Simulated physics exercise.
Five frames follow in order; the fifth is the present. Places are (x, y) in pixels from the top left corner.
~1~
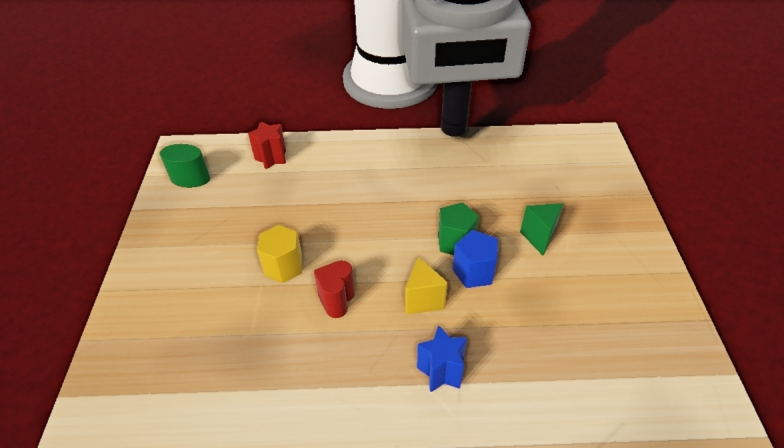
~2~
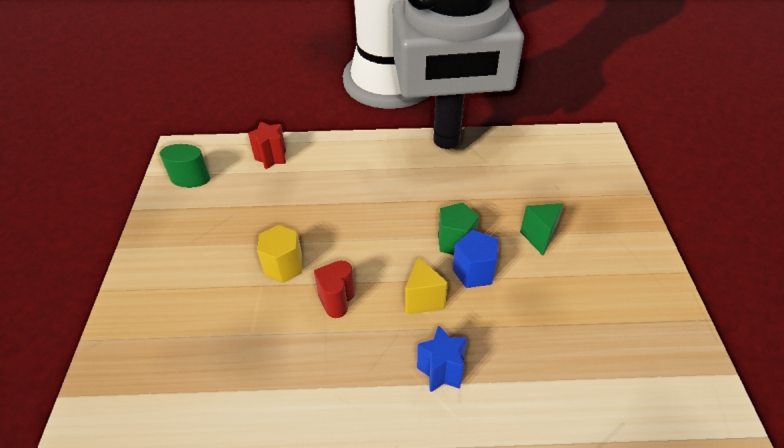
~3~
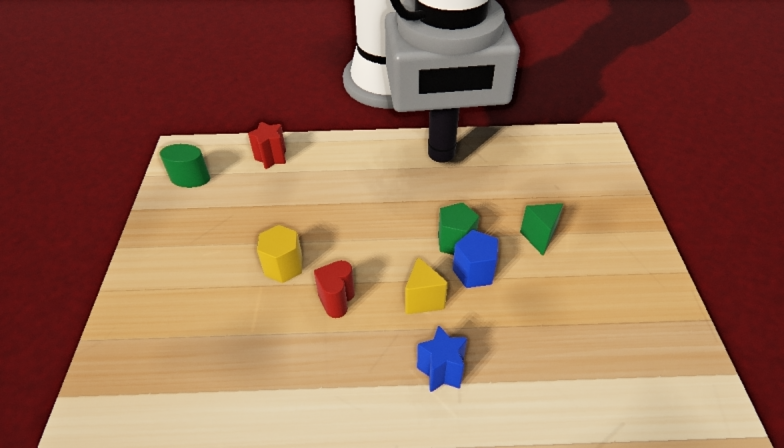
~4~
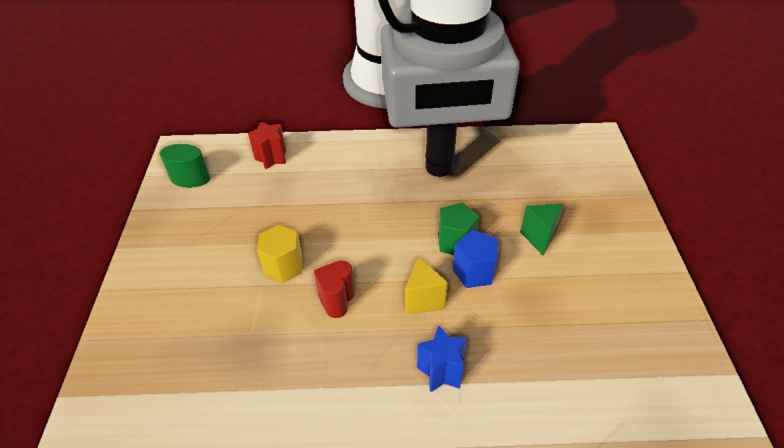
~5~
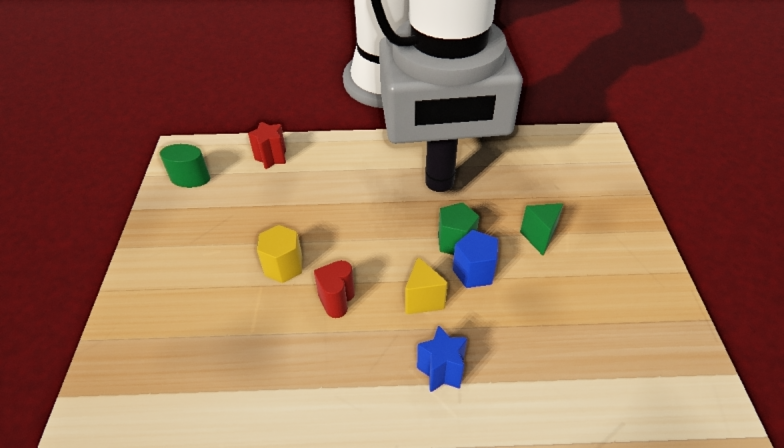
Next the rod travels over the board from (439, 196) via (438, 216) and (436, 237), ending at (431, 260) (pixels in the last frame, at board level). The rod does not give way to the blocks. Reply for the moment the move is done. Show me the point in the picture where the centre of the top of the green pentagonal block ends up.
The centre of its top face lies at (469, 233).
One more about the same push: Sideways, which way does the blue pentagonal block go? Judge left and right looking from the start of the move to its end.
The left.
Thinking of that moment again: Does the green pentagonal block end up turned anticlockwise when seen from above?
Yes, that is how it ends up.
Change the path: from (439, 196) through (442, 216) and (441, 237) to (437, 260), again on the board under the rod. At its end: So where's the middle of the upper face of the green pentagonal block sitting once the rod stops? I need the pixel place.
The middle of the upper face of the green pentagonal block will lie at about (471, 246) in the picture.
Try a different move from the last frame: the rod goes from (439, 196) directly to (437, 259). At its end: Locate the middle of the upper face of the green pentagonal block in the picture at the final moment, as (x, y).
I'd say the green pentagonal block ends with its top centre at (474, 237).
What follows on the original path. Halfway along, rod (438, 215); green pentagonal block (461, 221), turned 15° anticlockwise; blue pentagonal block (482, 249).
At the end, rod (432, 247); yellow triangle not moved; green pentagonal block (469, 233), turned 55° anticlockwise; blue pentagonal block (492, 258).
